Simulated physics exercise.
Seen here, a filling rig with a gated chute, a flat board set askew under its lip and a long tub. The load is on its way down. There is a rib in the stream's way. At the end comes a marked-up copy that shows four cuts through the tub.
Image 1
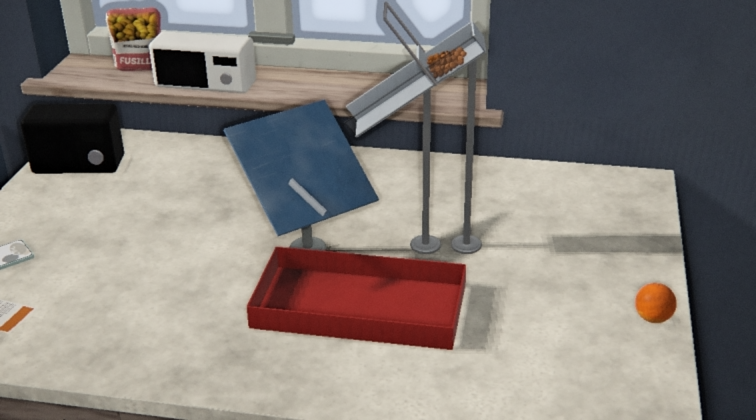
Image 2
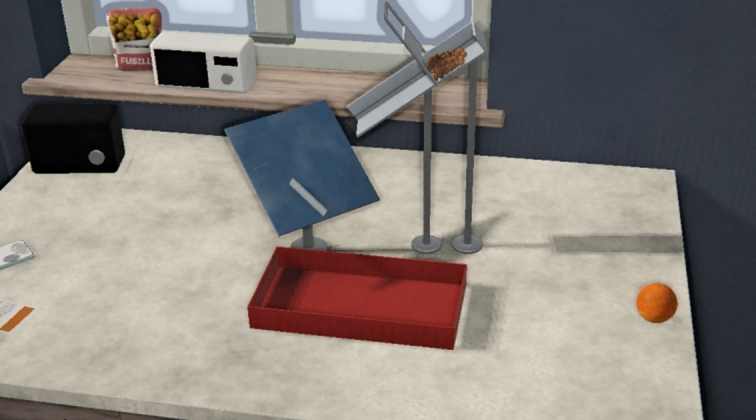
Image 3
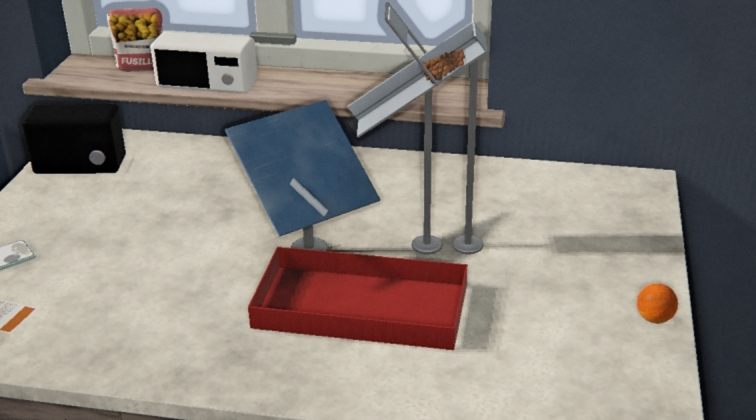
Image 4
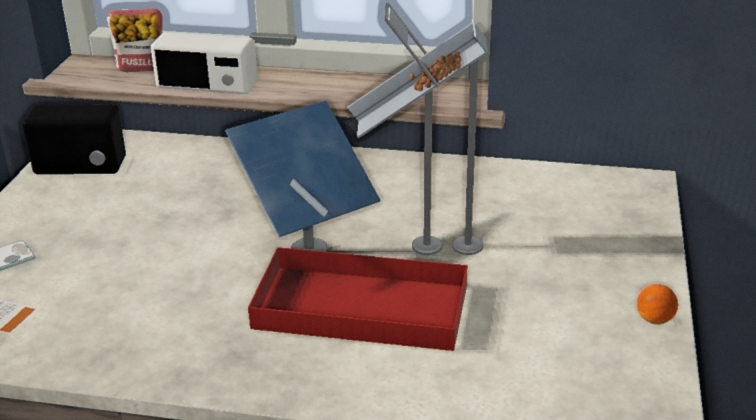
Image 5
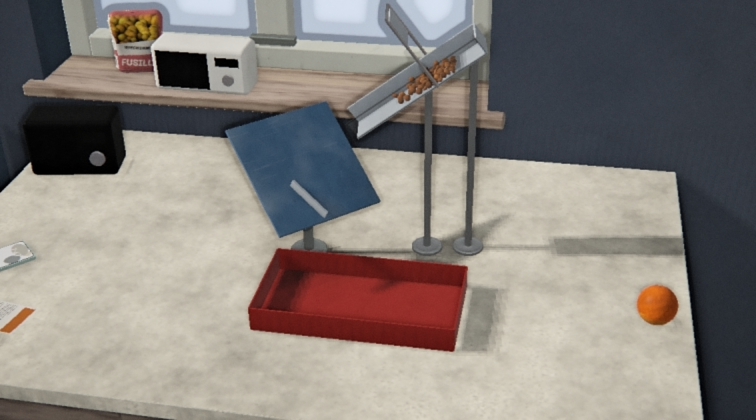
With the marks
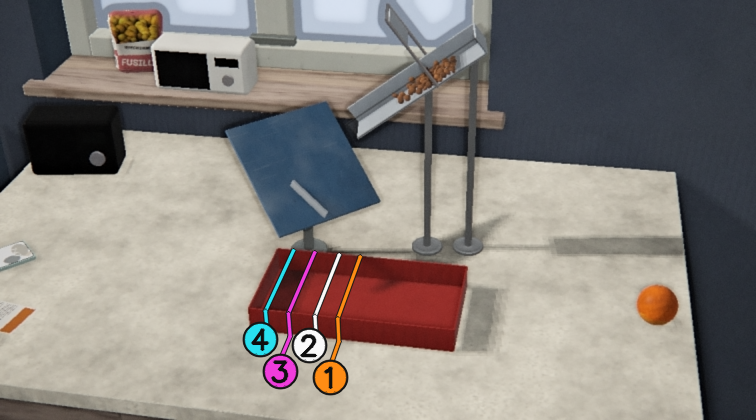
The clip shows brown pellets bunched high in a grey chute above a tilted blue board and an empty red tub; the pellets then slide down the chute to the left, spreading out, while everything else stays still.
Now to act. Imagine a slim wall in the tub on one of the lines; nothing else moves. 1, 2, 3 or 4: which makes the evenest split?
1 beats the others.
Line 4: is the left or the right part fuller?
Right.
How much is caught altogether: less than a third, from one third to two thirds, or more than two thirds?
More than two thirds.
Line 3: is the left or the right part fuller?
Right.
On the marked copy, line 1 crosses the front rim at (338, 317); line 2 crosses the front rim at (315, 315); line 3 crosses the front rim at (288, 312); line 4 crosses the front rim at (265, 310).
Choosing 1, of what is caught, about half on the left of the divider, about half on the right.
Choosing 2, of what is caught, none on the left of the divider, all on the right.
Choosing 3, of what is caught, none on the left of the divider, all on the right.
Choosing 4, of what is caught, none on the left of the divider, all on the right.
